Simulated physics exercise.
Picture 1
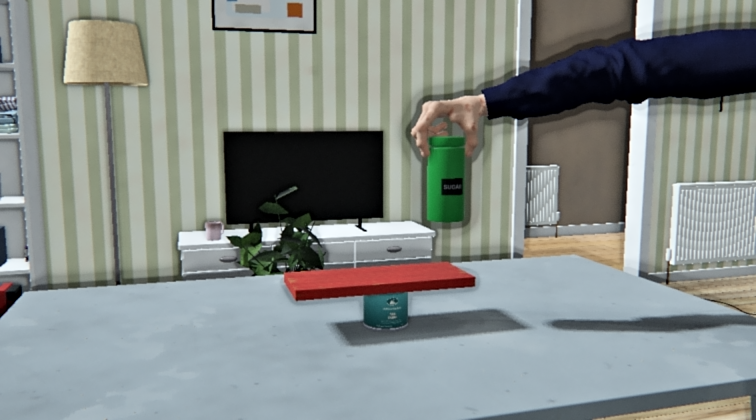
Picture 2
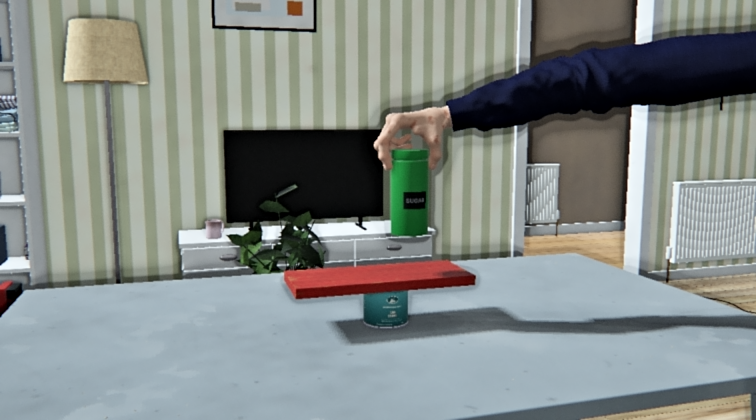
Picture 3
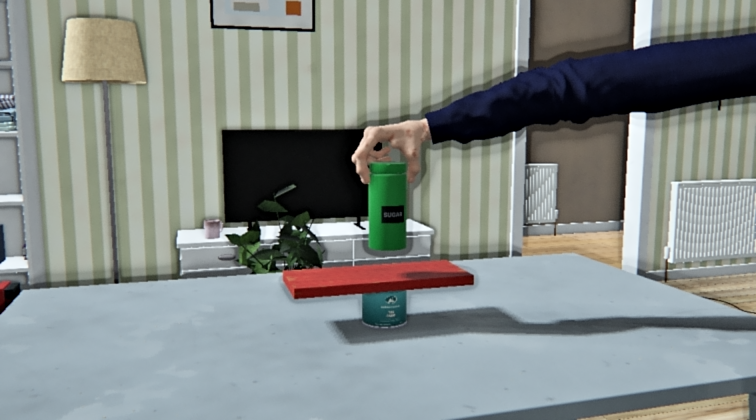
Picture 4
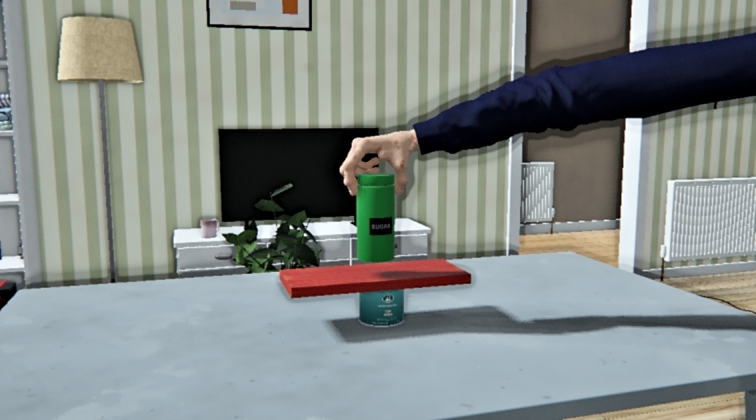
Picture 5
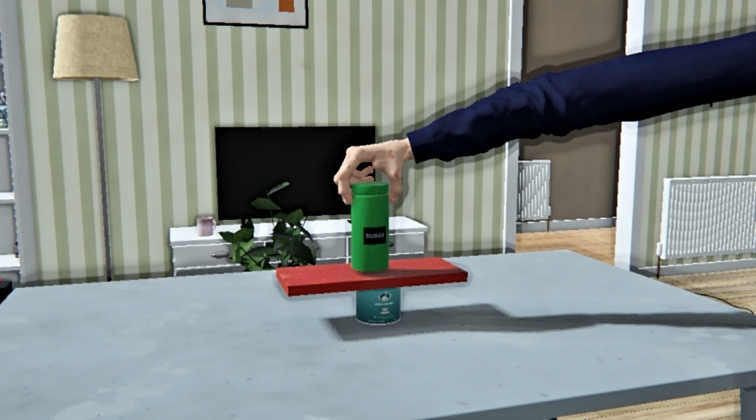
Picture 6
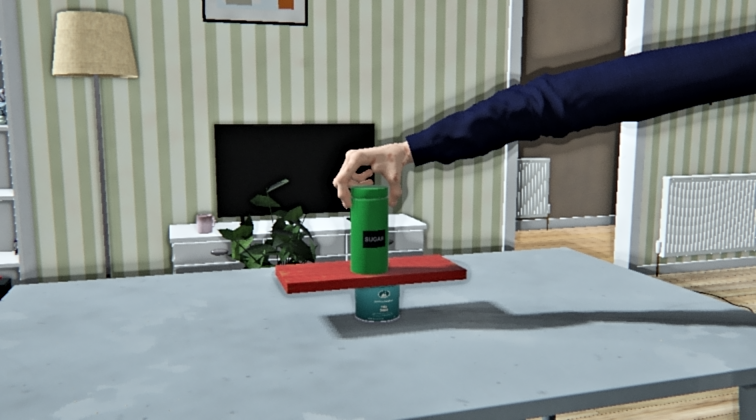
The clip opens with a hand holding a green jar above the right side of a red board resting on a turquoise tin. The hand moves the jar left and lowers it until it sits on the board, roughly above the tin, with the fingers still around its top.
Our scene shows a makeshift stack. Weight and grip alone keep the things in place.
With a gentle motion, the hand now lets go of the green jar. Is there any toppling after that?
No, I'd say it stands firm, no trouble.
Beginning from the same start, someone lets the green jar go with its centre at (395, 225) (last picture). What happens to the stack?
What happens next is that it remains standing.
Then, 0.80 s on from there, no change.
Then, 1.70 s on from there, green jar resting near (369, 230).
In the end, all 3 unmoved. At the end, from the last picture's camera, green jar near (370, 230). The stack holds.
